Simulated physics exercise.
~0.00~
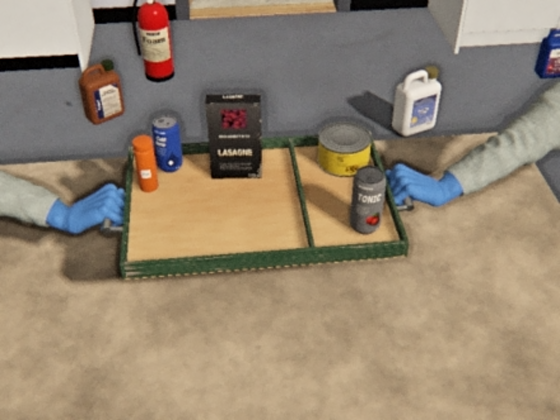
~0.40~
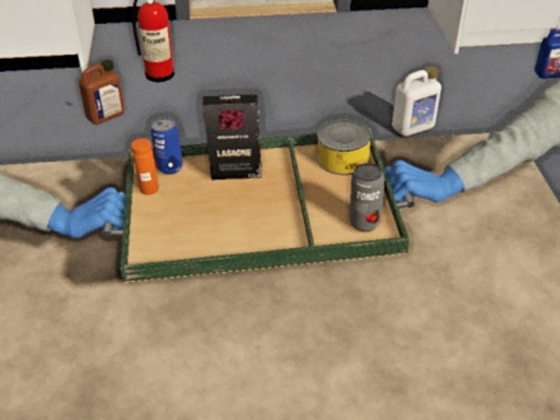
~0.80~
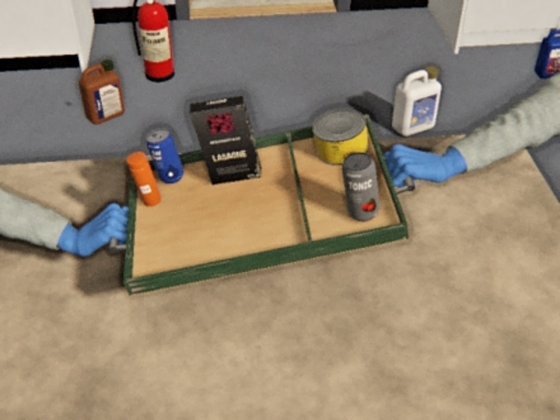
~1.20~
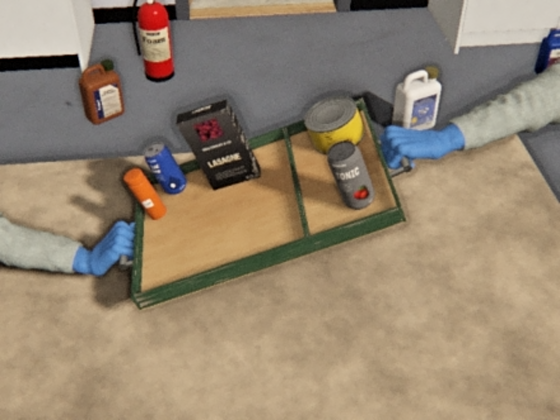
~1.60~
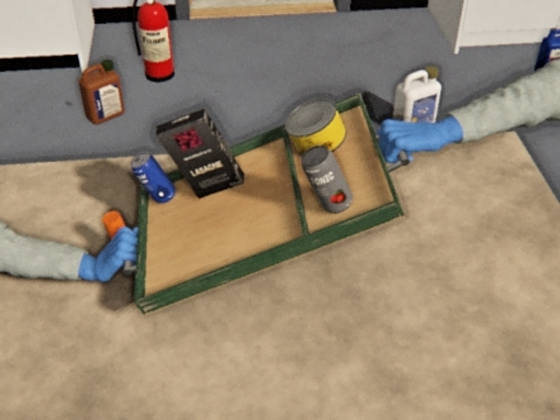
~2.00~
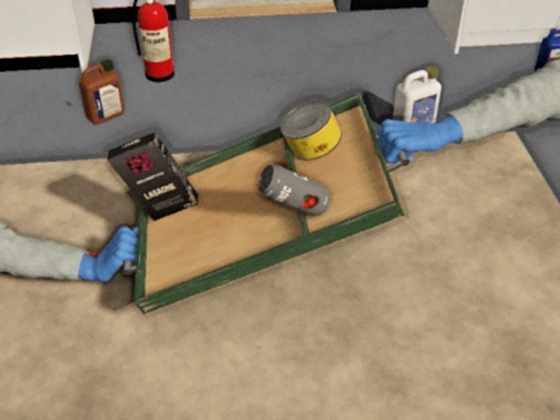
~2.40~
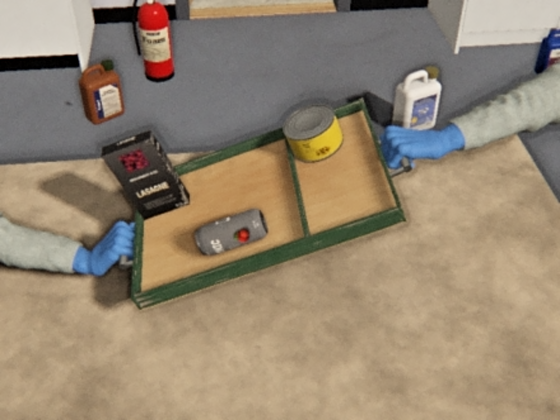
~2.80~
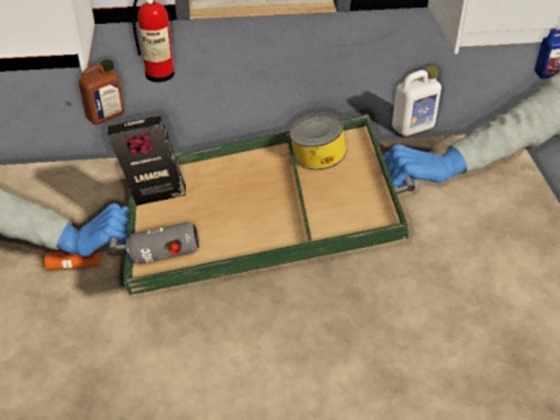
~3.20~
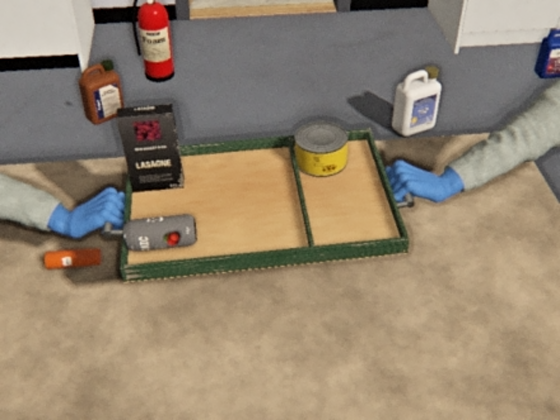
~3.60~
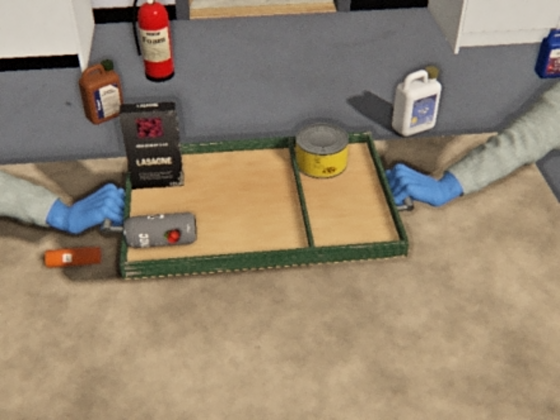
The video shows gloved hands tilting a tray left side down, sending an orange shaker over the edge and a blue can out of view as the other items slide left. Leveled again, it holds a toppled grey can, an upright black packet and a yellow tub.
